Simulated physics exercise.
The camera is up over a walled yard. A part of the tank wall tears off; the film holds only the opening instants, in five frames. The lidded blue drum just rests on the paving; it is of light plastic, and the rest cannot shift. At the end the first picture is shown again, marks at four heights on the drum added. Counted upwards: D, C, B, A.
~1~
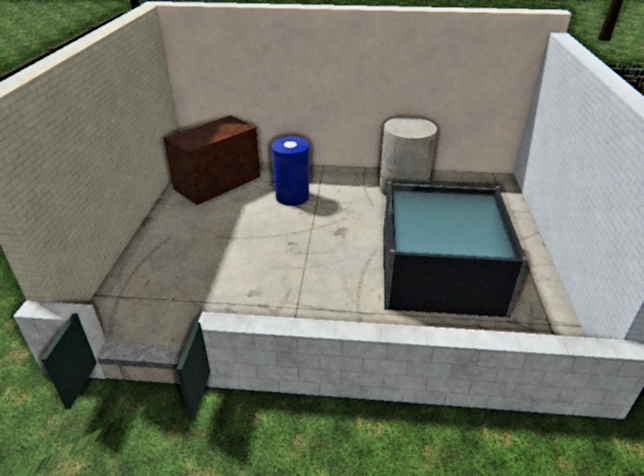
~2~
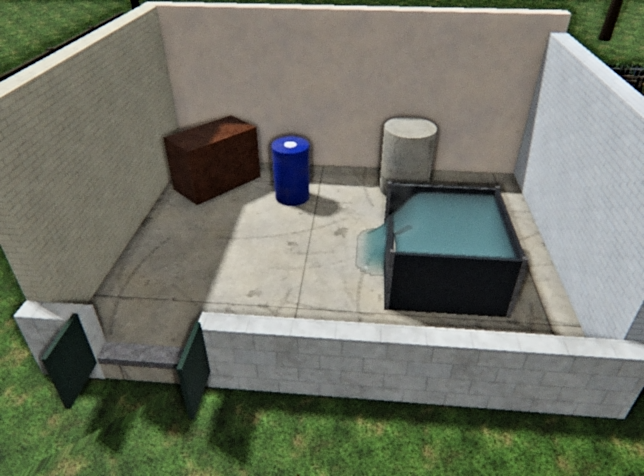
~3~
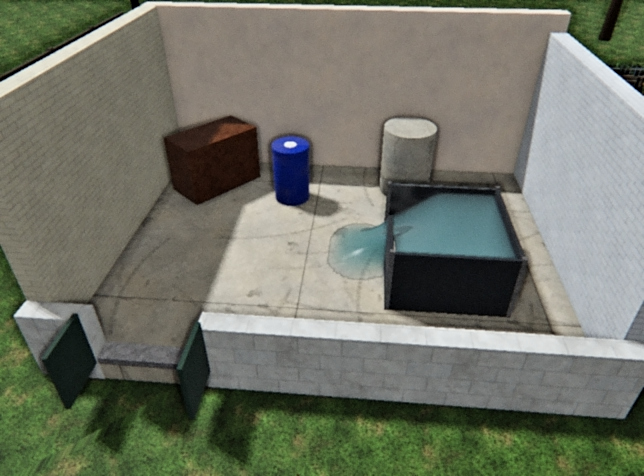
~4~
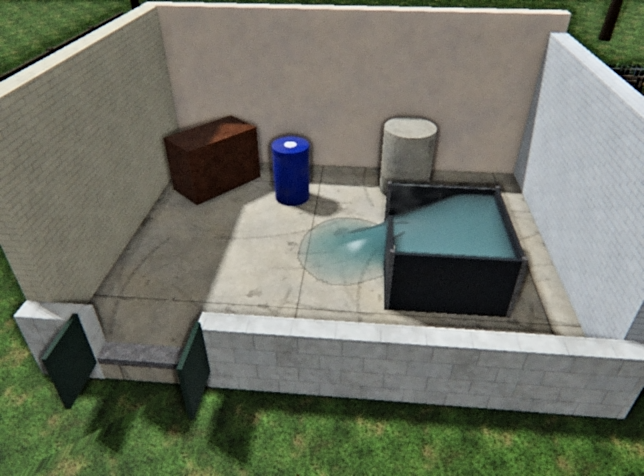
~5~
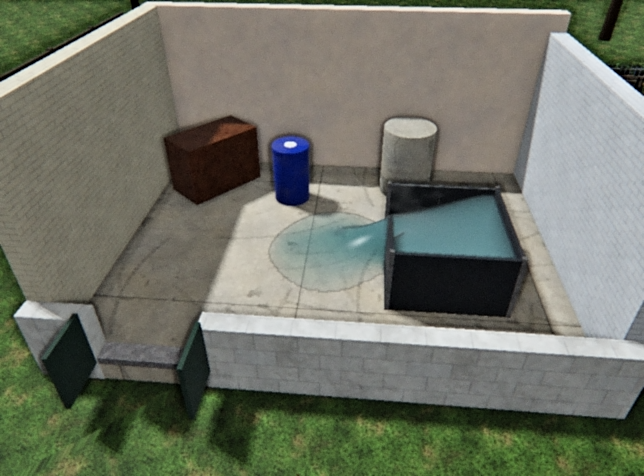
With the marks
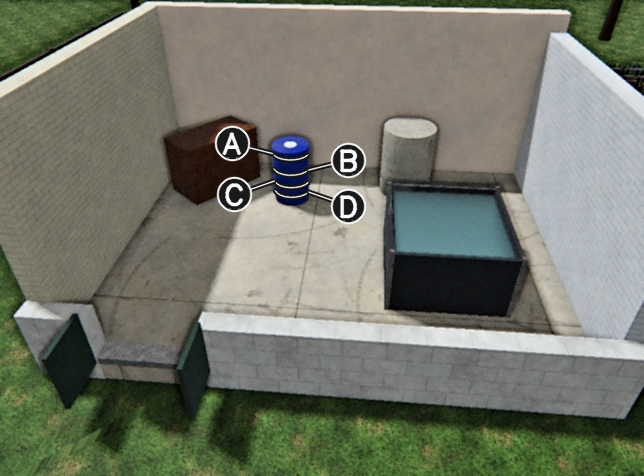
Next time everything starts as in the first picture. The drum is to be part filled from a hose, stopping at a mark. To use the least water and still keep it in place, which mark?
That is mark C.
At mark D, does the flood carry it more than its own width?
No, less.
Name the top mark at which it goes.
The answer is D.
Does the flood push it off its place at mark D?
Yes.
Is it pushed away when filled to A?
No, not at all.
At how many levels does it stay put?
Three of the four.
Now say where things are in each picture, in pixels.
Lid of the blue drum at (290, 145); tank full, its middle at (449, 223); open gate at (148, 312).
Water covers 2 % of the ground and is seen nearest the drum at (364, 236).
Water covers 4 % of the ground and is seen nearest the drum at (346, 229).
Water covers 6 % of the ground and is seen nearest the drum at (320, 227).
Lid of the blue drum at (290, 145); water covers 10 % of the ground and is seen nearest the drum at (322, 214).
On the marked copy, A at (288, 159); B at (289, 175); C at (289, 187); D at (290, 197); from the bottom up D, C, B, A.
With A, it does not move.
With B, it does not move.
With C, it does not move.
With D, it is pushed about half its own width away.
